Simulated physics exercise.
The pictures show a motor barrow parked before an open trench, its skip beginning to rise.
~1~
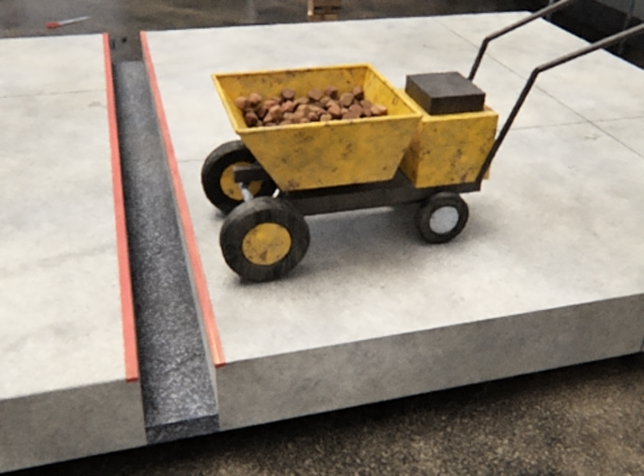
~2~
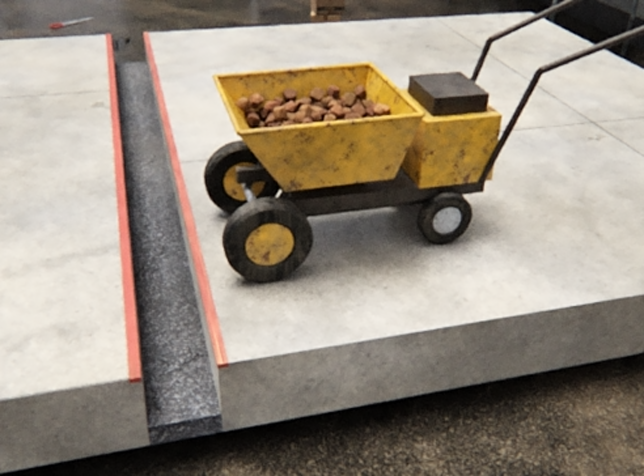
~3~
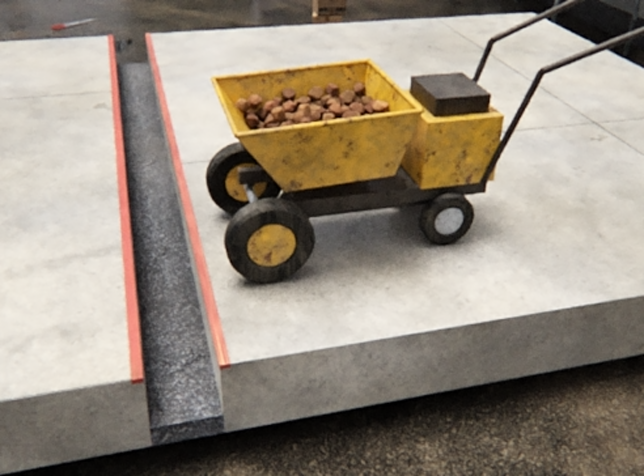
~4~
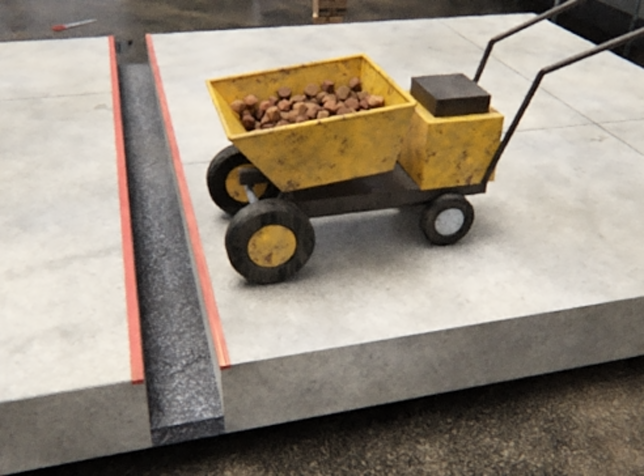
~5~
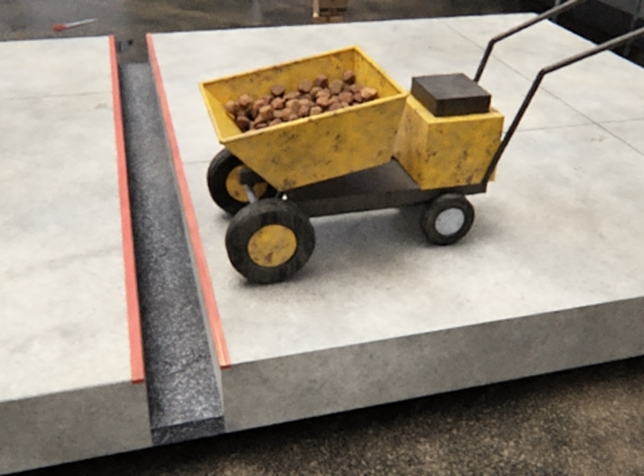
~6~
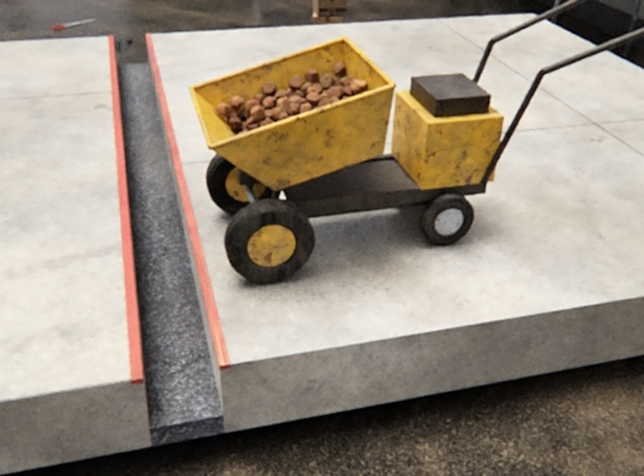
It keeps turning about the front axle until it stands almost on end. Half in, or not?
The trench takes under half.
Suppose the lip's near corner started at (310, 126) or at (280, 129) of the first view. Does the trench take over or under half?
In turn: Over half; above a half.
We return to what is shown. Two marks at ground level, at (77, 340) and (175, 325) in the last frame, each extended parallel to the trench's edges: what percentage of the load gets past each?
In turn 30 and 90 in a hundred.
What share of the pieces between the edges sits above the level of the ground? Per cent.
About 0 per cent.
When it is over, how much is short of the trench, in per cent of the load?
Near 0 %.
Shortly afterwards, skip tipped steeply; the whole lot in the skip.
Next, skip tipped right over; all but a few in the skip; a little beyond it; only a few falling.
Some moments later, skip tipped right over; near a quarter in the skip; a little in or heaped over the trench; near two thirds beyond it.
In the end, skip tipped right over; near a quarter in or heaped over the trench; near two thirds beyond it.
